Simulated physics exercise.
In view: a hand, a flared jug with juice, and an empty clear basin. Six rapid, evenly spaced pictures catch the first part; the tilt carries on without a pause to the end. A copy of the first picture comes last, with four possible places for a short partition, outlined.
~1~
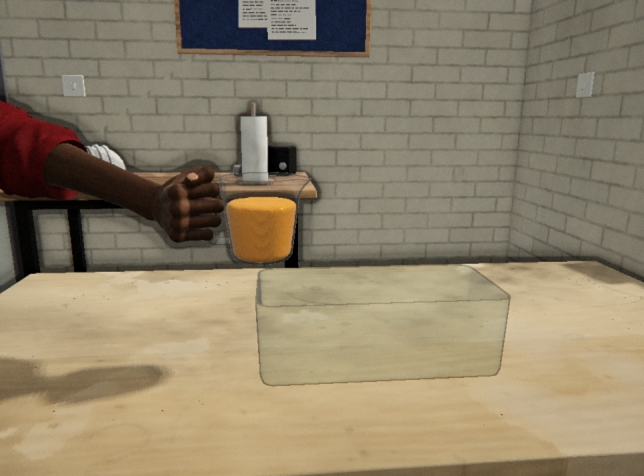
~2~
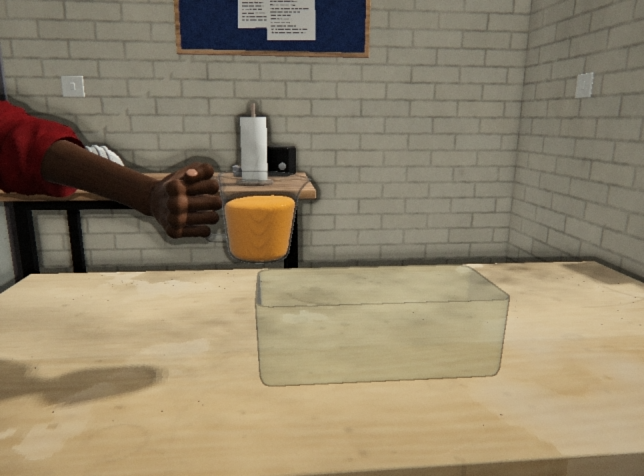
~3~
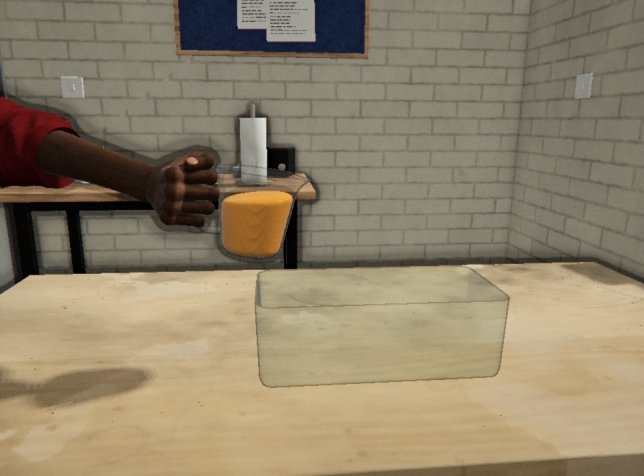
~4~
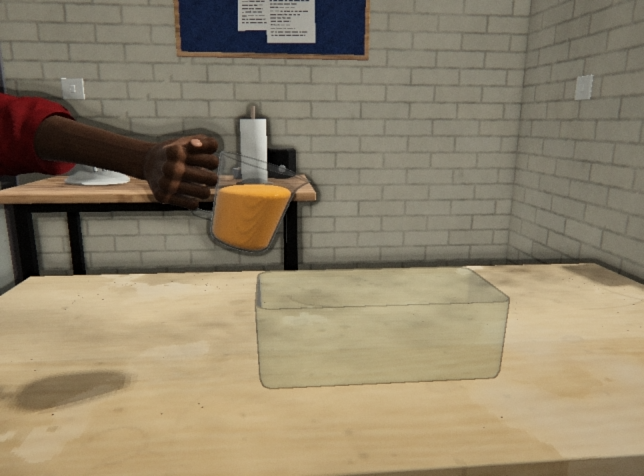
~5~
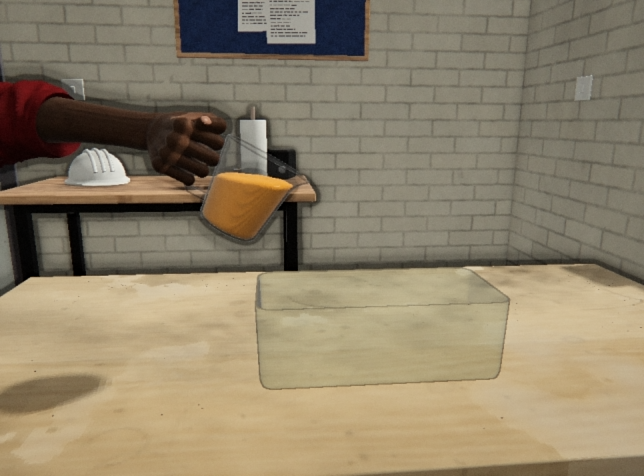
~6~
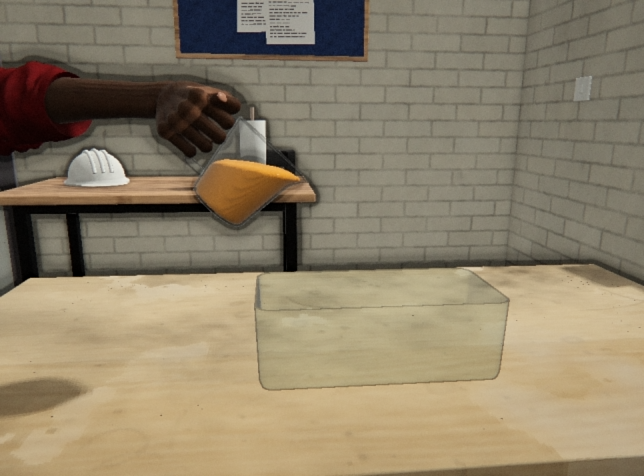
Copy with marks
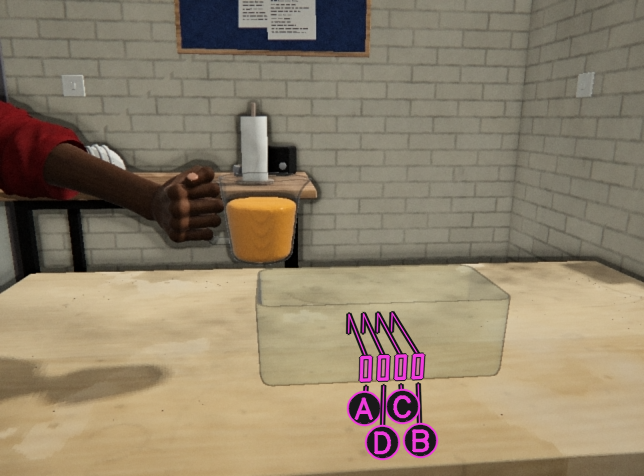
A hand in a red sleeve held a cup of orange juice upright near an empty clear basin on a wooden table, then gradually tilted it further toward the right, with no juice leaving it.
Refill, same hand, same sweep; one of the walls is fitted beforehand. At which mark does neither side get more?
C works best here.
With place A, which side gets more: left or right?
More ends on the right.
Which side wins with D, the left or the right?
The right side.
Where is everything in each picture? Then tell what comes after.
Upright, lip at (310, 179); basin from (260, 383) to (499, 372); nothing has left yet.
Tipped about 2°, lip at (310, 179); nothing has left yet.
Tipped about 8°, lip at (309, 180); nothing has left yet.
Tipped about 17°, lip at (309, 181); nothing has left yet.
Tipped about 29°, lip at (308, 182); nothing has left yet.
Tipped about 43°, lip at (307, 182); nothing has left yet.
On the marked copy, A at (366, 386); B at (418, 384); C at (401, 385); D at (383, 385).
If A is chosen, about 10 % ends left of the wall and 86 % right of it; 4 % is lost outside.
If B is chosen, about 83 % ends left of the wall and 10 % right of it; 7 % is lost outside.
If C is chosen, about 52 % ends left of the wall and 46 % right of it.
If D is chosen, about 18 % ends left of the wall and 79 % right of it; 3 % is lost outside.
